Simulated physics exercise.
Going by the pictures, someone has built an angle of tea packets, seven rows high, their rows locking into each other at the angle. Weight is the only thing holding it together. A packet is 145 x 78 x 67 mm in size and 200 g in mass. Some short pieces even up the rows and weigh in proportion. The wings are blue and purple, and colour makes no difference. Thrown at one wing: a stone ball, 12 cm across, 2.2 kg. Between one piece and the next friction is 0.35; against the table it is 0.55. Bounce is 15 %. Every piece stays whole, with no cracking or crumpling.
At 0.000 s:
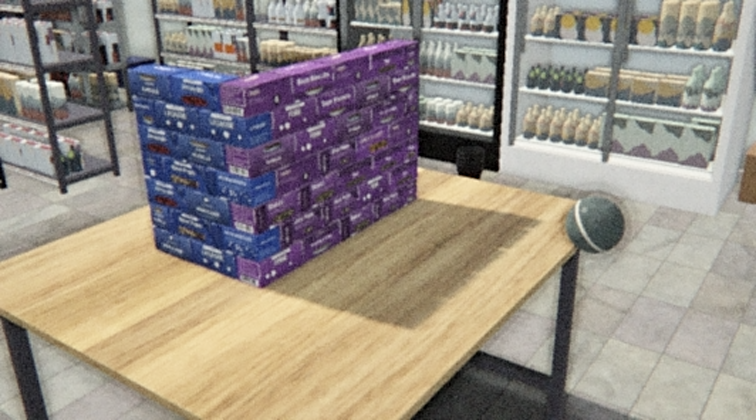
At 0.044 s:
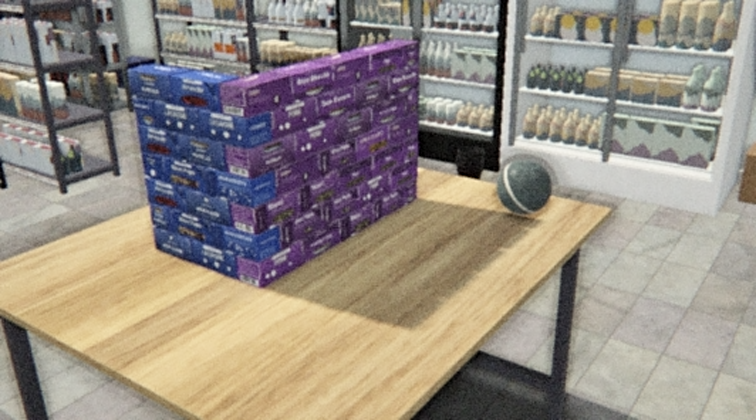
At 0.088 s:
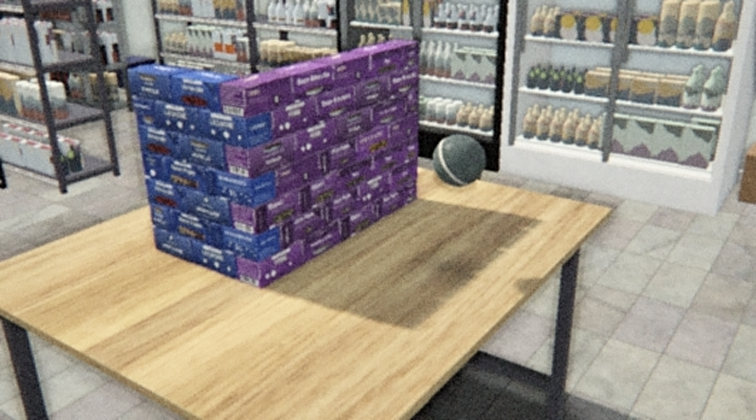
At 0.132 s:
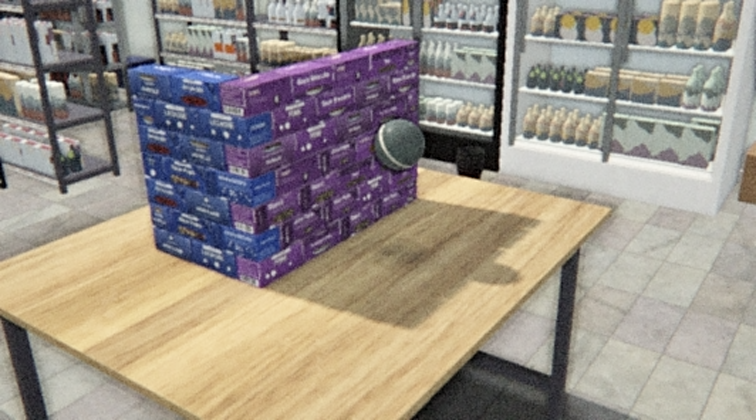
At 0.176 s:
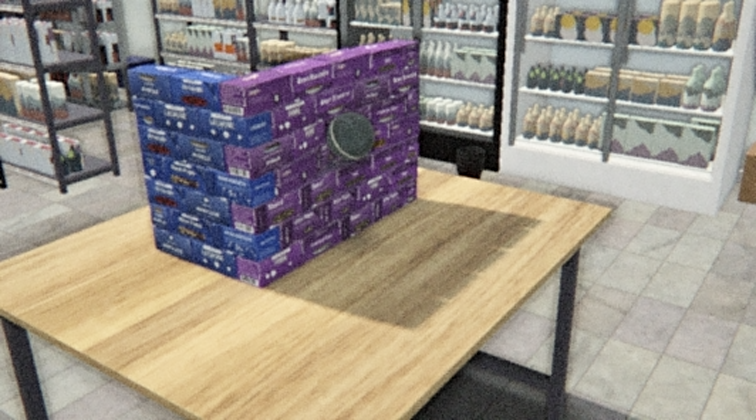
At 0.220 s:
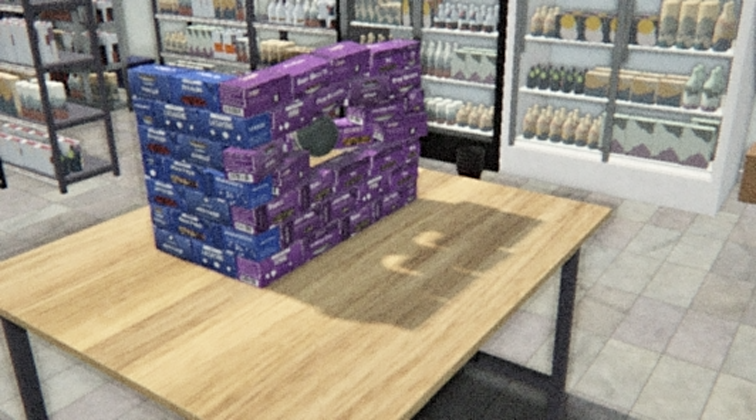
A dark grey-green ball with a pale stripe flies leftward from the right end of a pale wooden table, seen from slightly above by a still camera in a shop with bottle-lined shelves. On the table stands a corner-shaped wall of stacked packets, blue on the left and purple on the right. The ball strikes the purple side and pushes in, shoving packets out of line and opening a gap.
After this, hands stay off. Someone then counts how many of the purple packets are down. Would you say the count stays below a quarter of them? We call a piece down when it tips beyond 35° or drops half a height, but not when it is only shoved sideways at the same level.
No, it goes past a quarter.
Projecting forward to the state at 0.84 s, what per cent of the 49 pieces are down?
25 per cent.
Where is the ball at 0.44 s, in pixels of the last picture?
Around (191, 173).
After 0.44 s, ball still moving; 9 of the 32 purple packets down (9 of 49 in all colours); top purple packet 44° from how it stood, 59 mm lower.
After 0.84 s, ball still moving; 13 of the 32 purple packets down (13 of 49 in all colours); top purple packet on its side.
In the end (1.8 s), ball rolling away; 13 of the 32 purple packets down (13 of 49 in all colours); top purple packet on its side; top blue packet unmoved. That is 41 per cent. From the last view, middles, top purple packet near (316, 142), top blue packet near (205, 91).
